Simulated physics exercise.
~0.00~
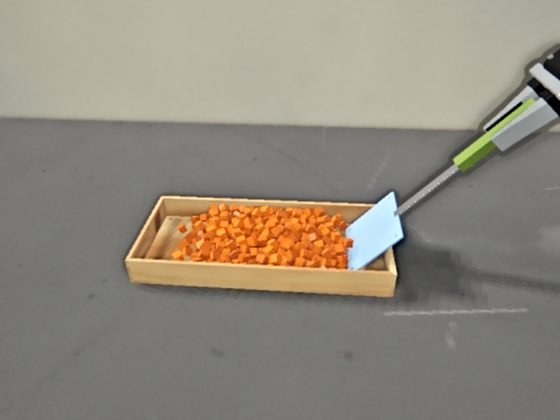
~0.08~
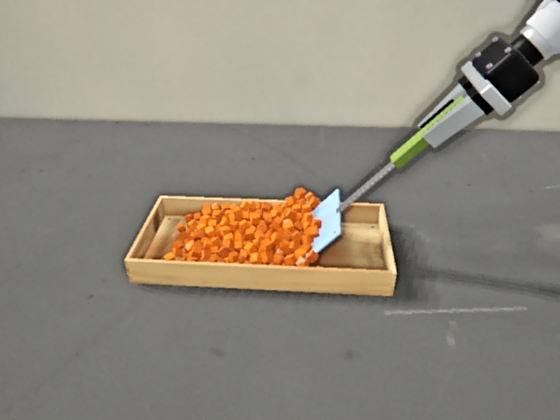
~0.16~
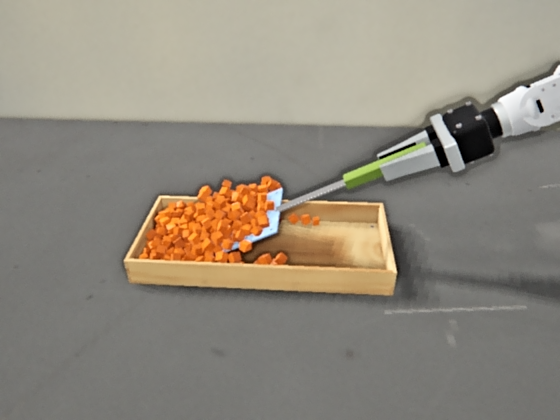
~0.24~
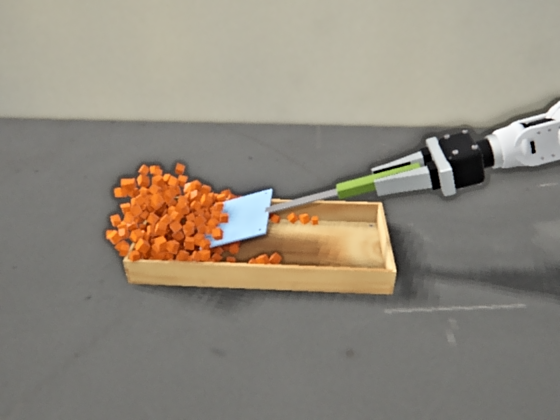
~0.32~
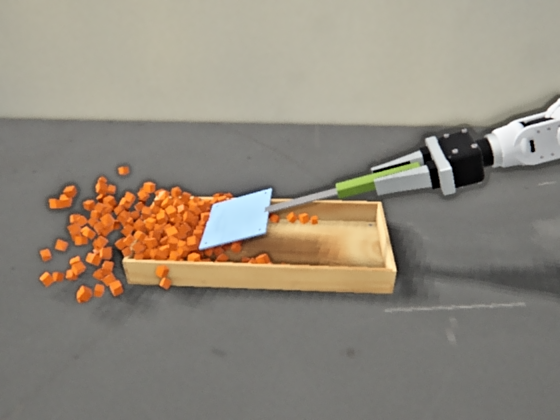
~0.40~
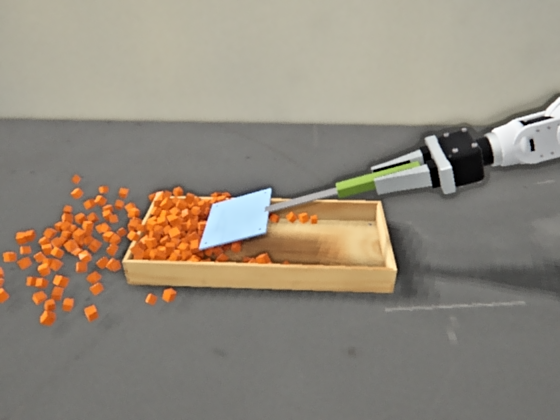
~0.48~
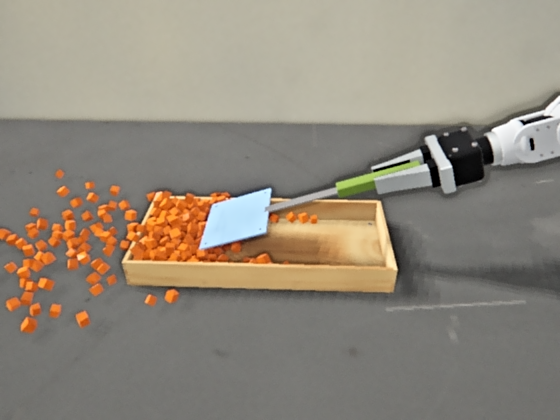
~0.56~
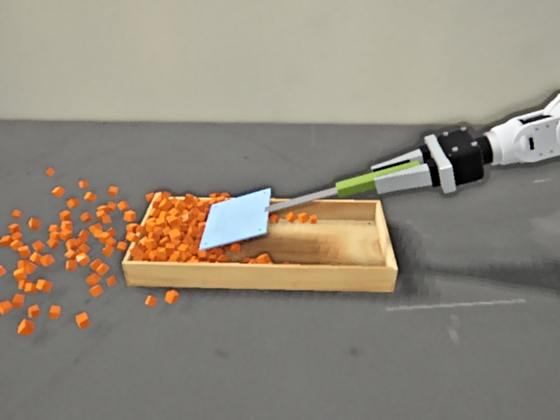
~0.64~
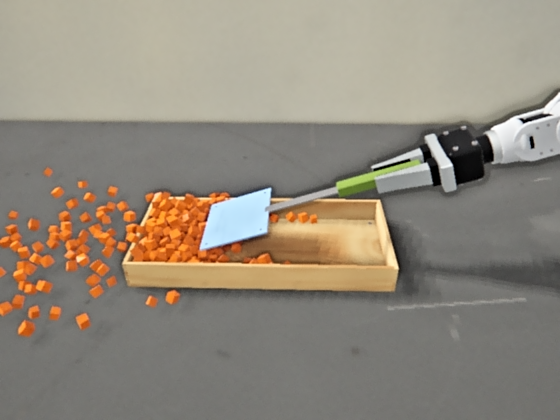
On a gray table top, a robot arm's spatula pushes orange cubes left, spilling many from the tray.
